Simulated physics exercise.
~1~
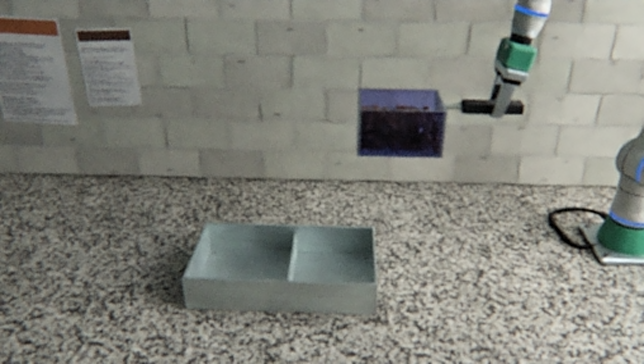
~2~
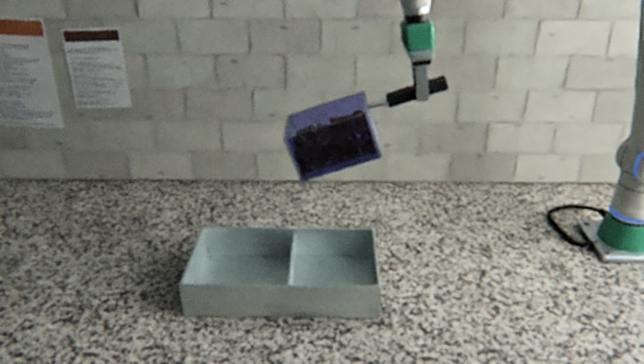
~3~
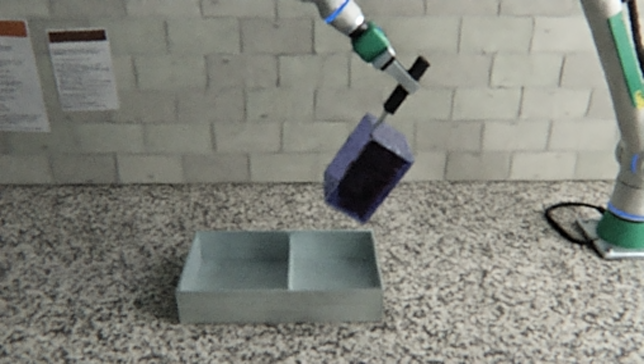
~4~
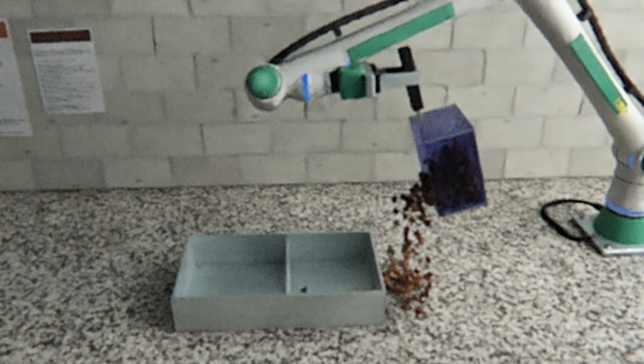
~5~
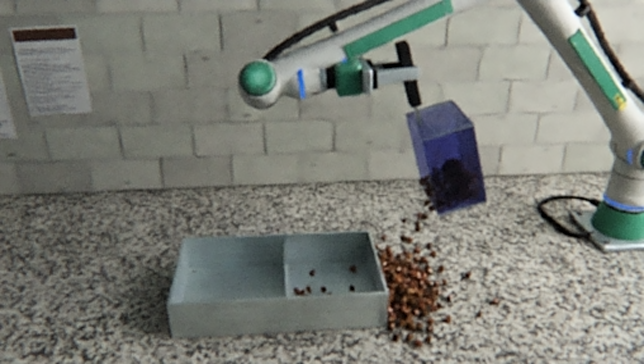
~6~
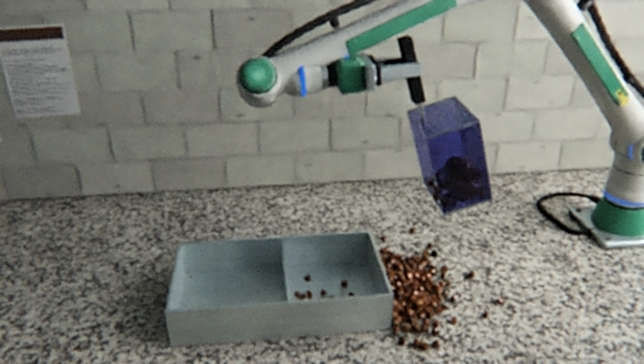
A robot arm holds a see-through bluish-purple box of dark brown pellets above a speckled tabletop, where a gray tray split in two by a cross wall sits. The arm carries the box left and begins tipping it, then swings it lower and tilts it more steeply. Moving back to the right, it tips the box past level, and pellets pour down beside the tray's right end. Most land in a spreading heap on the table, while a few scatter into the right-hand part. The arm ends holding the tilted box still, with some pellets left inside.
